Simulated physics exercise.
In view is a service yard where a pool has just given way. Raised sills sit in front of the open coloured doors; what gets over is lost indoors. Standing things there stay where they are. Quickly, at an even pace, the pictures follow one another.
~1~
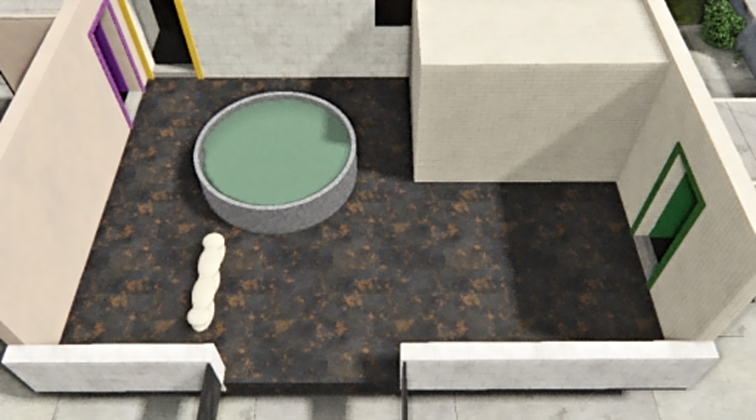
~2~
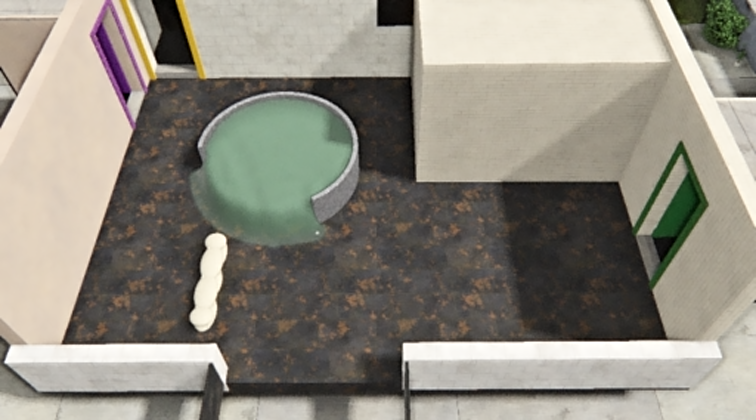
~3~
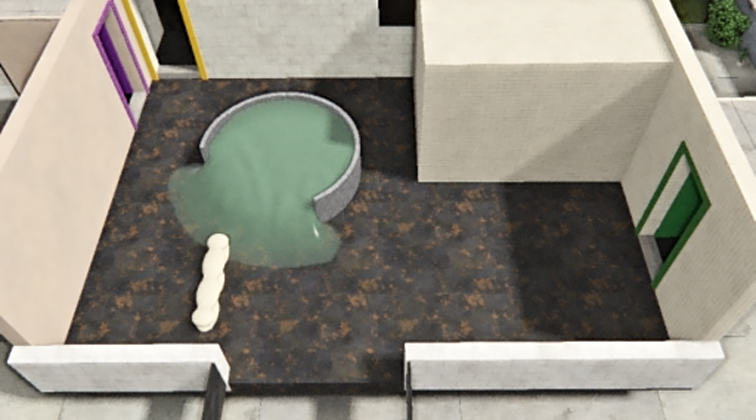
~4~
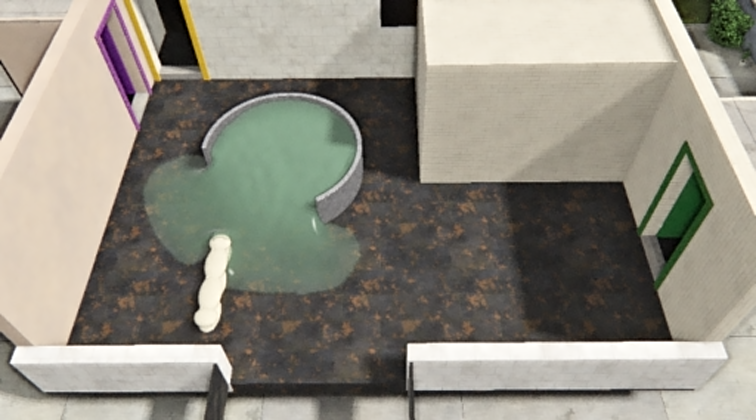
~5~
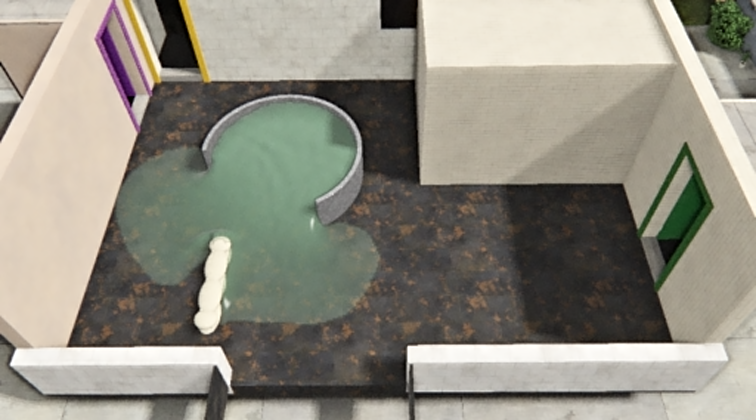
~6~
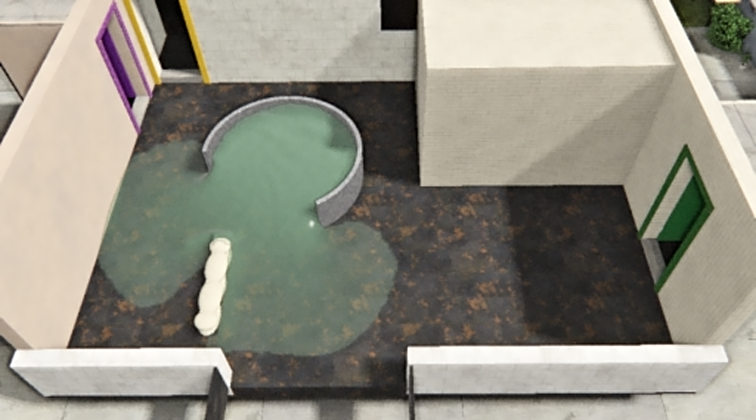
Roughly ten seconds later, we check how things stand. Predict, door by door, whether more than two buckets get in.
The yellow door does not pass two; the purple door does not pass two; the green door does not pass two.
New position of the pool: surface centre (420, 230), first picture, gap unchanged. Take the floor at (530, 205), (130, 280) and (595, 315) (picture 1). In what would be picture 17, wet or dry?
Going through the three places: Out of reach, out of reach, in the spill.
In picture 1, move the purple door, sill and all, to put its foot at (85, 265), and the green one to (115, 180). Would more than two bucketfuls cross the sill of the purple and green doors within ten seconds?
Then: The purple door takes more; the green door goes over.
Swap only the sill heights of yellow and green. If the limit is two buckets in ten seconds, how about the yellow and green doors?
Yellow door: Admits more; green door: Admits less.
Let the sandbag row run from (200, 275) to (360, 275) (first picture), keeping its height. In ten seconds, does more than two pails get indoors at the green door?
The green door gets past the mark, as it turns out.
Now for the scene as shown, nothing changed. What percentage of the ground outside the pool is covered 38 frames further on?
I'd say close to 65 per cent.
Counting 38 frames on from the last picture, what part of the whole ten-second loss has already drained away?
My estimate is roughly 85 percent.
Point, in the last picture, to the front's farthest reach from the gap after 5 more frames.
The farthest point of the front sits at (423, 370).
A moment on, water covers 35 % of the floor; the yellow door not reached, the purple door not reached, the green door not reached.
Next, water covers 40 % of the floor; the yellow door not reached, the purple door wet at the sill, nothing in, the green door not reached.
Then, water covers 45 % of the floor; the yellow door wet at the sill, nothing in, the purple door wet at the sill, nothing in, the green door not reached.
Later, water covers 65 % of the floor; the yellow door wet at the sill, nothing in, the purple door wet at the sill, nothing in, the green door not reached.
In the end, water covers 85 % of the floor; the yellow door under two buckets in, the purple door under two buckets in, the green door under two buckets in.
